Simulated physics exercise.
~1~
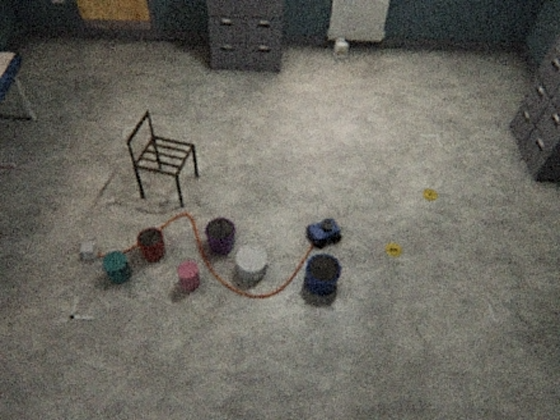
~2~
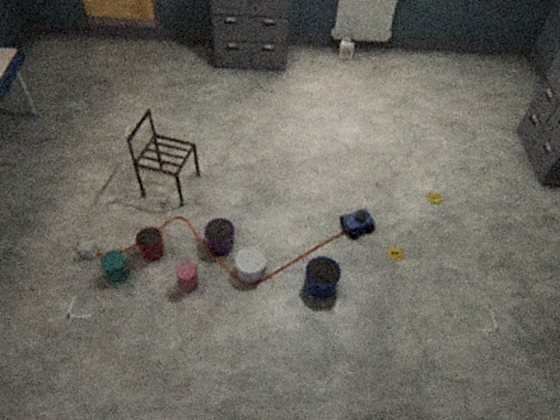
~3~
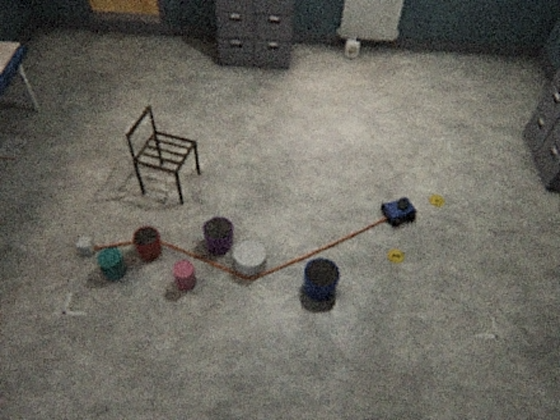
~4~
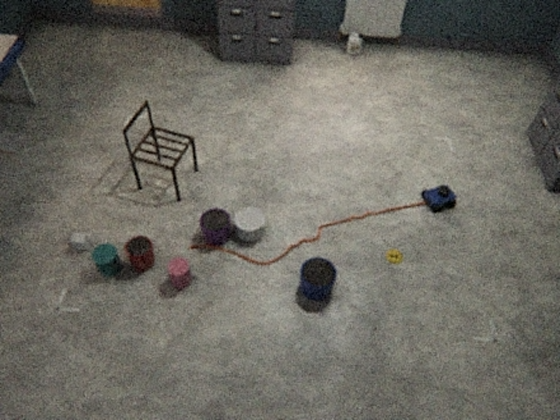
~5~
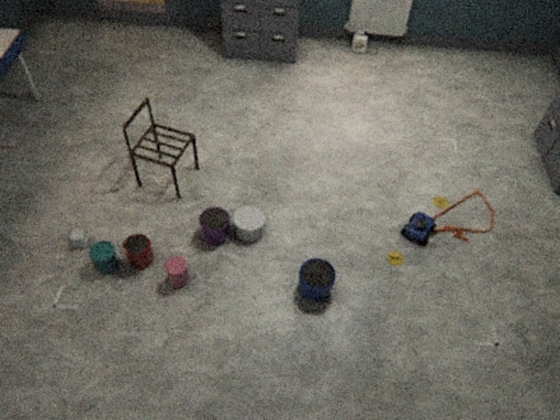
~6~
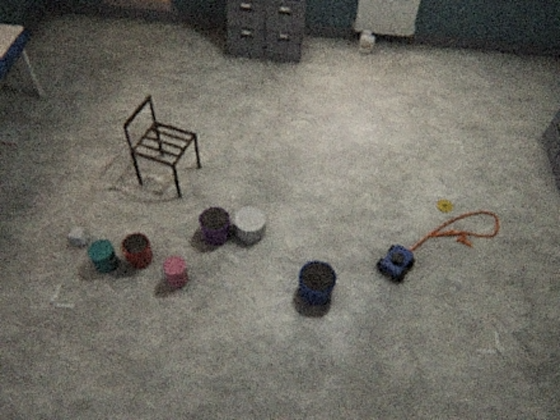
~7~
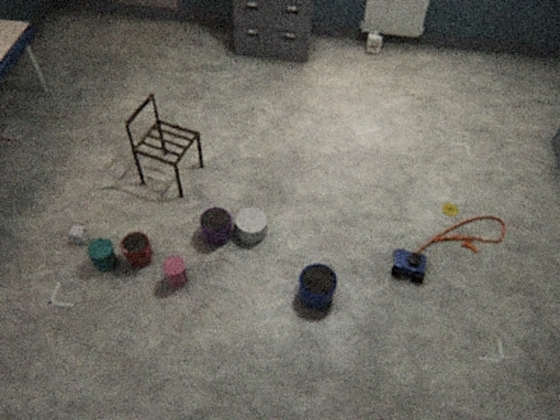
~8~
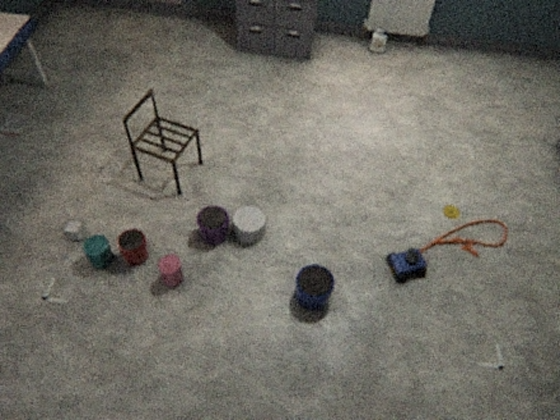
On a grey ward floor, a small blue cart drove right, pulling an orange lead taut among pots and buckets, shifting the white bucket and red pot before the lead came free and trailed after it; the cart then turned back down-left and stopped.
